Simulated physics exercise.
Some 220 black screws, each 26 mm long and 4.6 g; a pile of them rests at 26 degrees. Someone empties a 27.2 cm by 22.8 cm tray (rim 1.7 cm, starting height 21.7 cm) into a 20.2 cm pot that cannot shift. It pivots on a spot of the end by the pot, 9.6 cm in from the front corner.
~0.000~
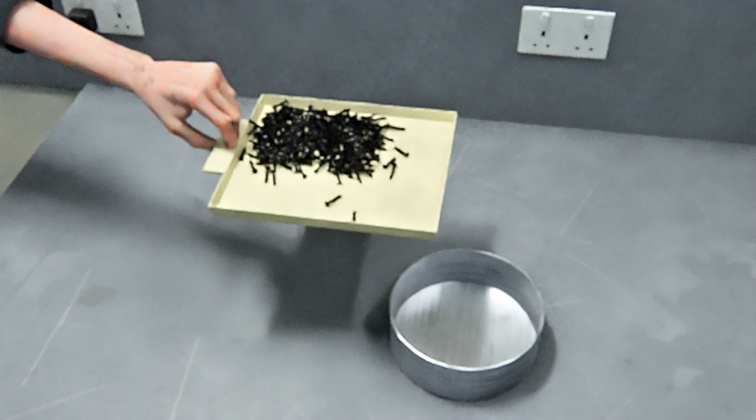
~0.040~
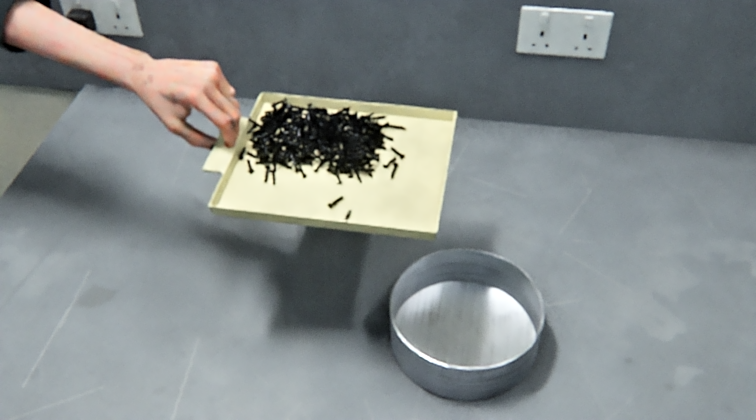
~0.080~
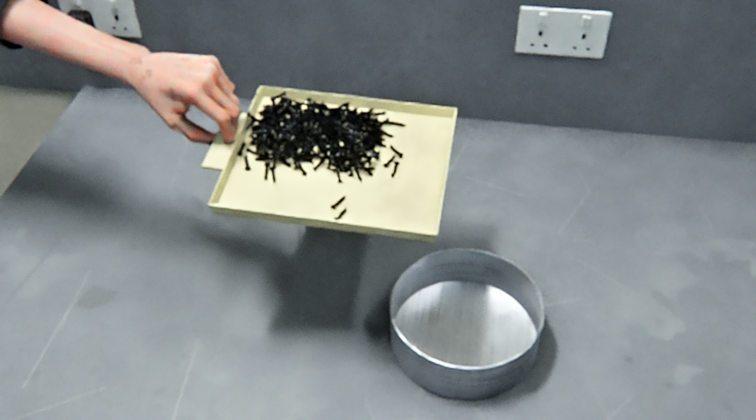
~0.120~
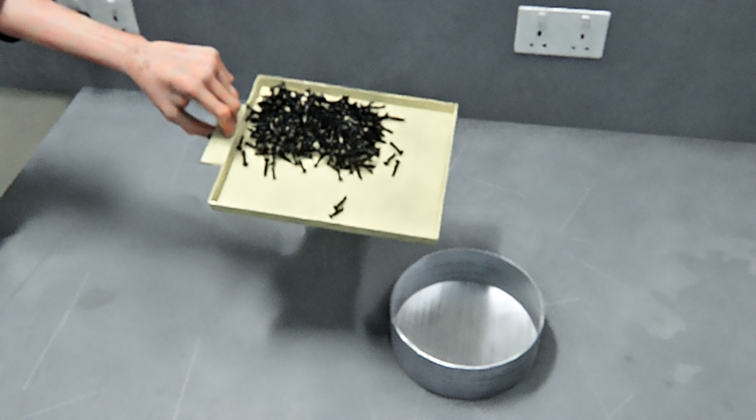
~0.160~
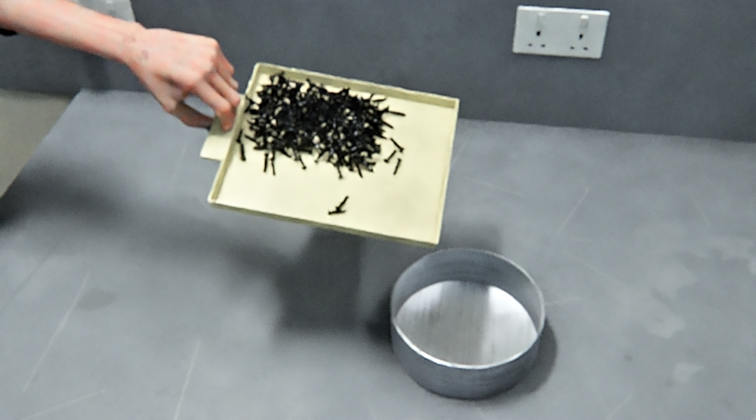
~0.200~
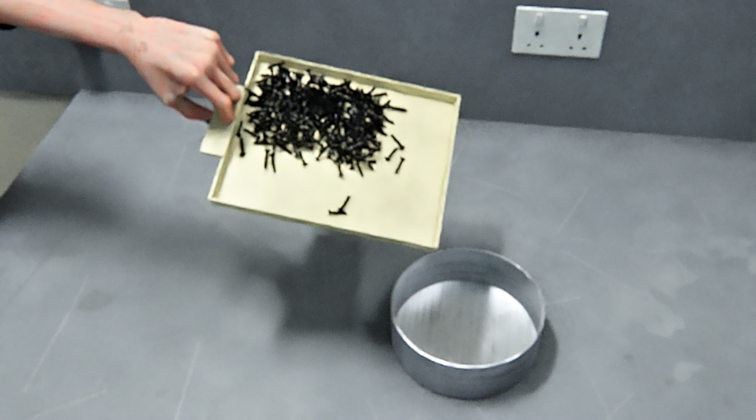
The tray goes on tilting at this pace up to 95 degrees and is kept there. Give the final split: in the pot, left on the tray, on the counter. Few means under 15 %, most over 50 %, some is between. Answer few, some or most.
In the pot: Most; left on the tray: Few; on the counter: Some.
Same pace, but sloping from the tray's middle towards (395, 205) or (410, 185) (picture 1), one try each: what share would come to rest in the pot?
Some 100 and 60 per cent.
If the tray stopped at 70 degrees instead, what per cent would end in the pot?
In that case some 65 per cent.
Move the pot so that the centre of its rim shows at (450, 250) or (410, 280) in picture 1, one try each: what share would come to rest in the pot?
About 10 and 55 per cent.
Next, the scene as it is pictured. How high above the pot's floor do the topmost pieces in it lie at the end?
About 2.5 cm.
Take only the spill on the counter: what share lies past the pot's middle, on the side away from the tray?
Roughly 20 per cent.
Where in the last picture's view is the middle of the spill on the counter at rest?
At about (397, 414).
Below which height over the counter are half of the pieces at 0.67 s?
Some 14 cm.
After 0.48 s, tilt 57 degrees; the tray holds 100 %, the pot 0 %.
Then, at 0.67 s, tilt 83 degrees; the tray holds 30 %, the pot 15 %.
After 0.97 s, tilt 95 degrees; the tray holds 0 %, the pot 70 %.
In the end, at 1.9 s, pot 70 %, tray 0 %, counter 30 %.
